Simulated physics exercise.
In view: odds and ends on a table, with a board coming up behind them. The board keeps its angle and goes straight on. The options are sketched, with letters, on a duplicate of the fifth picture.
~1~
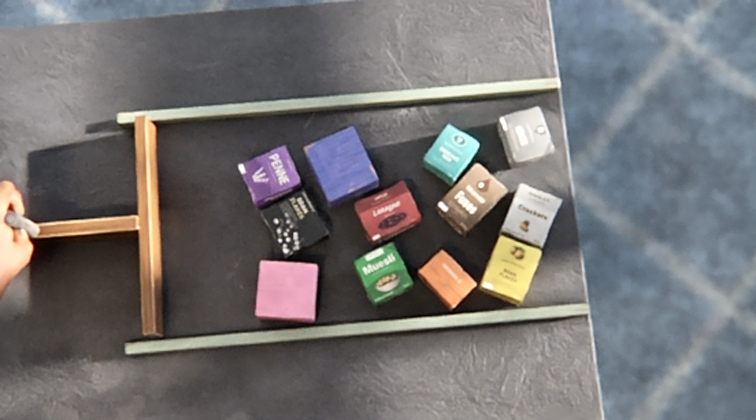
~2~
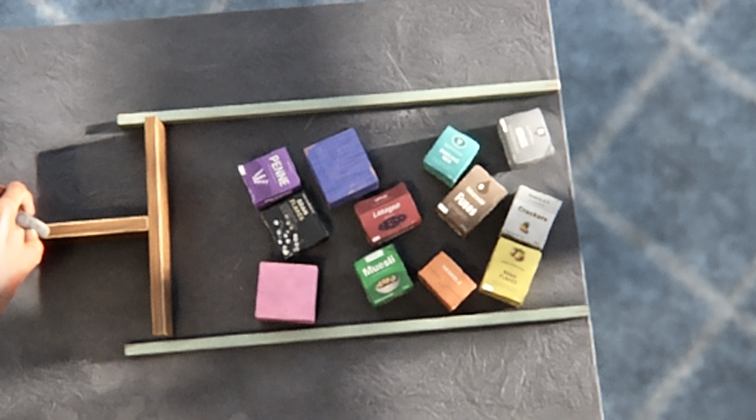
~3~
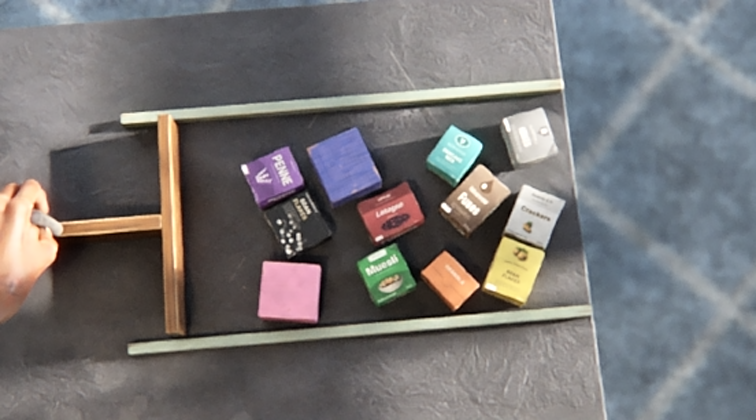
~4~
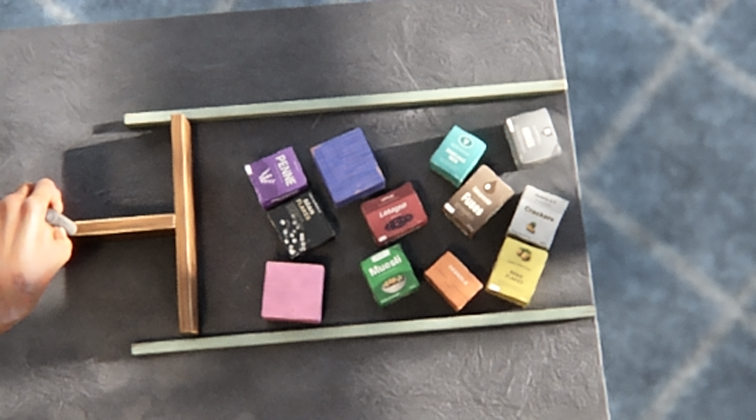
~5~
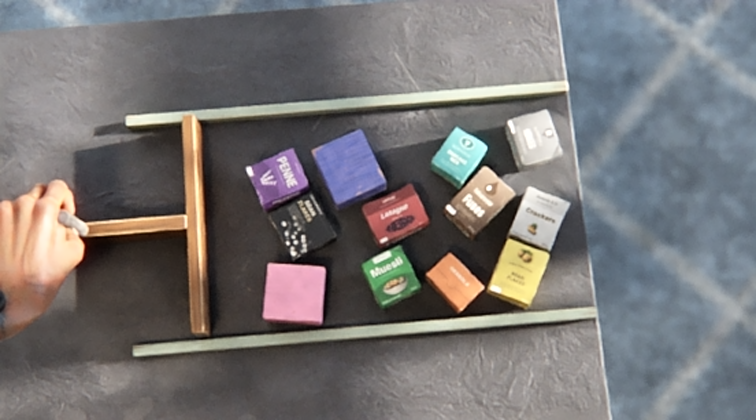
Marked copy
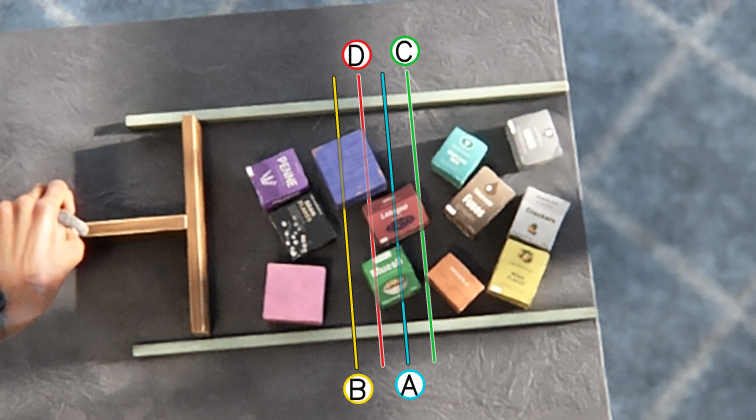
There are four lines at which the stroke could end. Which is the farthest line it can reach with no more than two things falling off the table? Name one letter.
Line C.
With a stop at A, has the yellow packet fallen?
No.
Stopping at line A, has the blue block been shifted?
By then, yes.
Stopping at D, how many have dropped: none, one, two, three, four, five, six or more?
In all, none.
On the marked copy, A at (395, 214); B at (345, 218); C at (420, 212); D at (370, 216).
Taking C. A third of the way, board (274, 214); pink block (317, 292); blue block (361, 169).
Two thirds of the way, board (357, 208); white packet (551, 219); yellow packet (532, 277).
When it is over, board (416, 203); white packet over the edge; grey box (575, 123); one fallen.
As for the rest, A is within the limit but short; B is within the limit but short; D is within the limit but short.
